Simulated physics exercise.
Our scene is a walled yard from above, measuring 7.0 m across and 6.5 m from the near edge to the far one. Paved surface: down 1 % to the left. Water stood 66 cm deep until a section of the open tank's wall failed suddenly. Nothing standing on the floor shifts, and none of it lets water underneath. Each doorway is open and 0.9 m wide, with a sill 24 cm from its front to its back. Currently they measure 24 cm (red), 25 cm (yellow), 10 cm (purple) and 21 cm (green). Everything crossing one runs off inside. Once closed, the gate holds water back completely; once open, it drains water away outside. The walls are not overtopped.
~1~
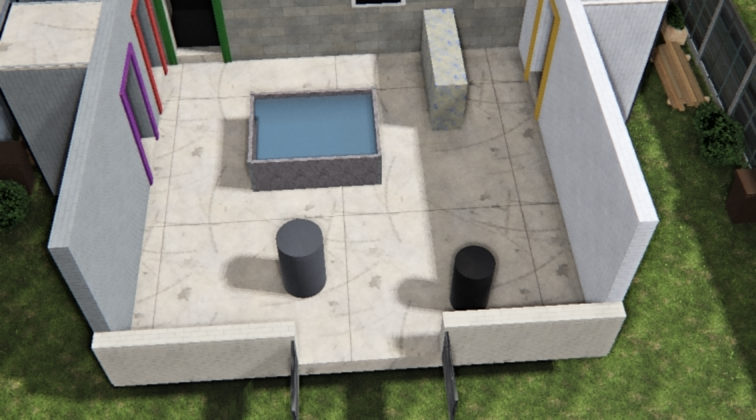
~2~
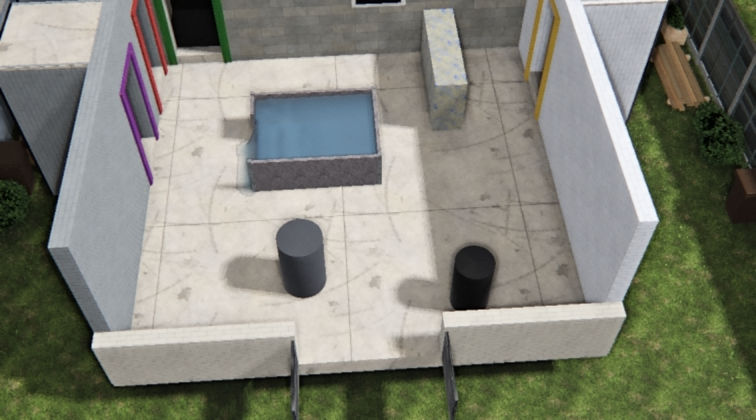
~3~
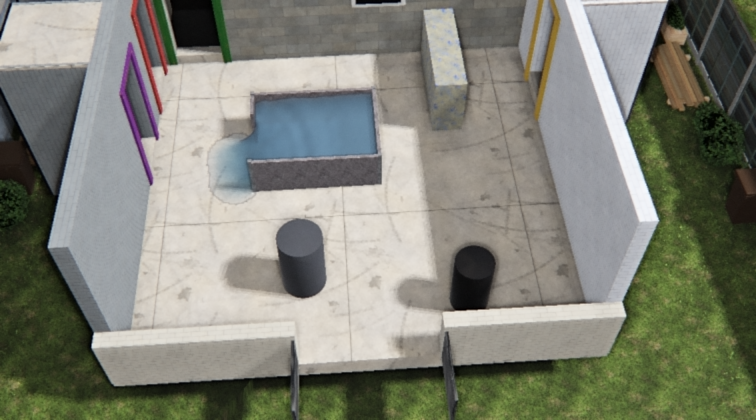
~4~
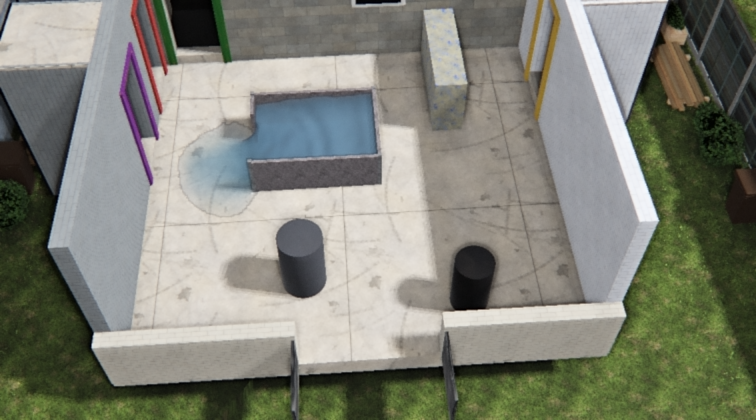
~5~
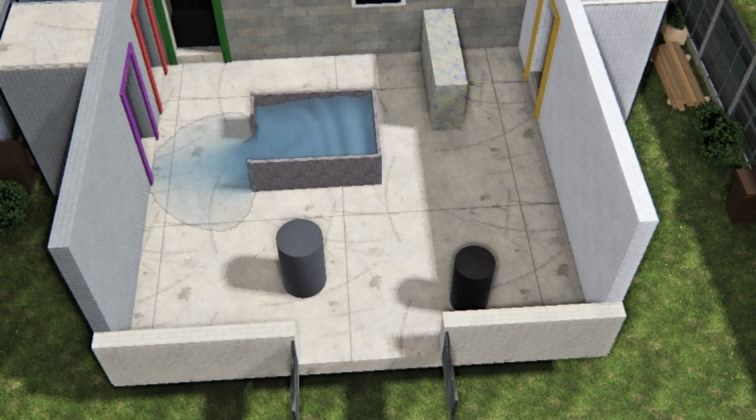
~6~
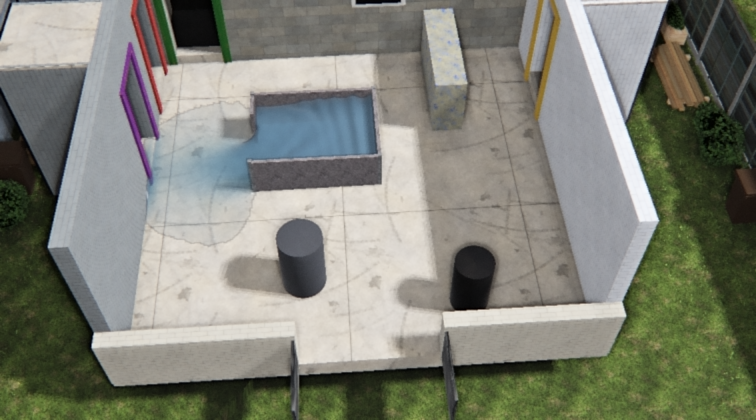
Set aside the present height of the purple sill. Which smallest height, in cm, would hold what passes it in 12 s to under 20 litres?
It would have to be roughly 33 cm high.
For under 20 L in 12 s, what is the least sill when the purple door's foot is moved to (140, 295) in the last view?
Close to 9.5 cm at the least.
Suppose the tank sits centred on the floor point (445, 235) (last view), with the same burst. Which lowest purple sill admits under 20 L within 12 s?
With that change, some 12.5 centimetres.
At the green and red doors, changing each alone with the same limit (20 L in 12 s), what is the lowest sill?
You'd want some 11.5 cm at green and some 7.0 cm at red.
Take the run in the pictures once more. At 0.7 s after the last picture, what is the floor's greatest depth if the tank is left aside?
Around 36 centimetres.
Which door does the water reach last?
I'd say the yellow one.
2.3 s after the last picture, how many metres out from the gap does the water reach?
Front distance: Approx. 4.2 m.
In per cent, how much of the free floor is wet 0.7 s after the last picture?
About 15 per cent.
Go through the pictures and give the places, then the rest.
Still water, 66 cm deep, in the open tank at (314, 127); the purple door at (141, 120) is dry, in the first frame.
The gap is at (256, 155), the front 0.3 m out at (241, 184); the back of the open tank holds 66 cm, in the second frame.
The front is at (212, 162), 0.8 m from the gap at (256, 157); 1.0 m2 of floor is wet, 66 cm left at the back, in the third frame.
The front is at (184, 171), 1.3 m from the gap at (256, 158); 2.0 m2 of floor is wet, 66 cm left at the back, in the fourth frame.
The front is at (151, 186), 1.8 m from the gap at (256, 158); 3.5 m2 of floor is wet, 62 cm left at the back, in the fifth frame.
The front is at (137, 175), 2.1 m from the gap at (256, 158); 4.5 m2 of floor is wet, 56 cm left at the back; water is at the purple door at (141, 120), in the sixth frame.
Then, 0.7 s after the last picture water covers 15 % of the floor, deepest (36 cm) near (150, 192); 26 cm at the purple door, 106 litres in over its 10 cm sill.
Then, 2.3 s after the last picture water covers 30 % of the floor, deepest (30 cm) near (129, 350); 24 cm at the purple door, 335 litres in over its 10 cm sill.
Then, 11.3 s after the last picture water covers 90 % of the floor, deepest (8 cm) near (128, 360); 7 cm at the purple door, 429 litres in over its 10 cm sill.
At the purple door as built, the water peaked near 33 cm, 1.3 s after the last picture.
Run again over the same 12 s with other heights there, 34 litres in over 30.5 cm, 0 litres over 41 cm. The limit of 20 litres is kept from about 33 cm up.
